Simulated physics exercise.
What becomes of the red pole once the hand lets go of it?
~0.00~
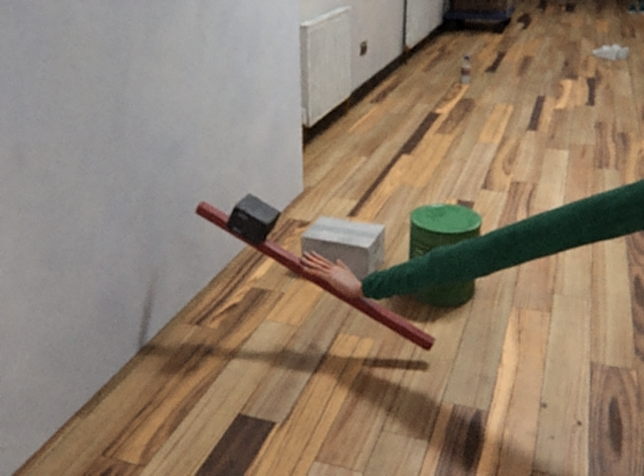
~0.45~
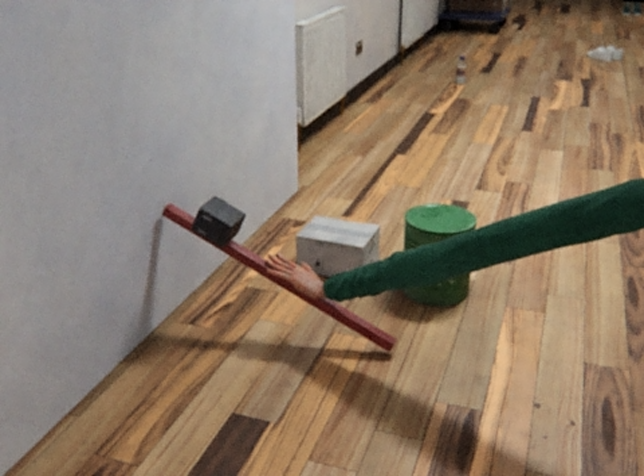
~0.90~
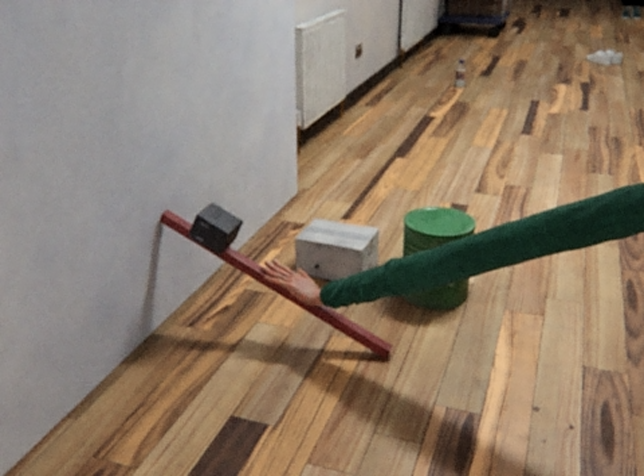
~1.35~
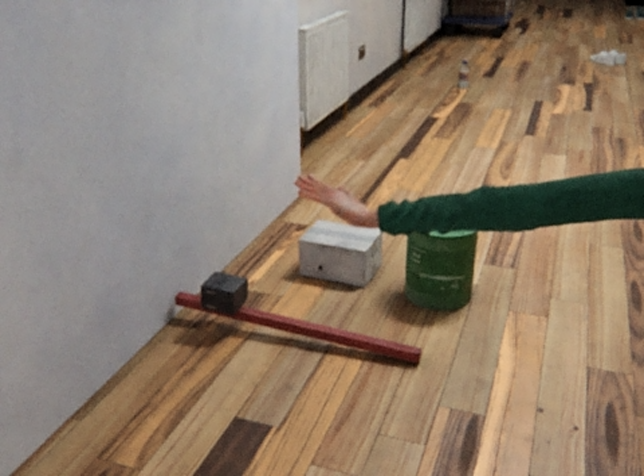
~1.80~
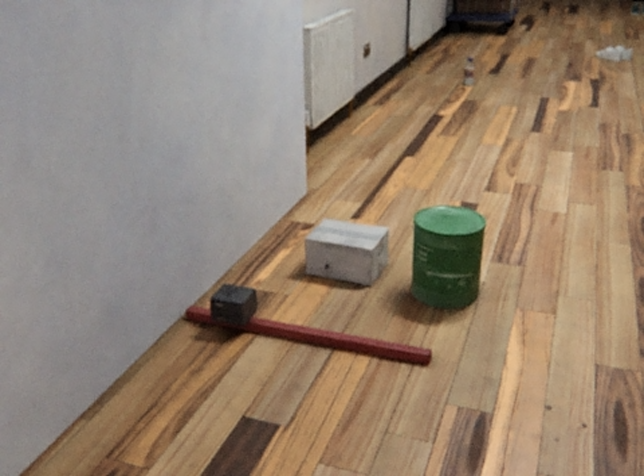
It does not stay leaning on the wall but slides down, and it ends up lying low along the floor.
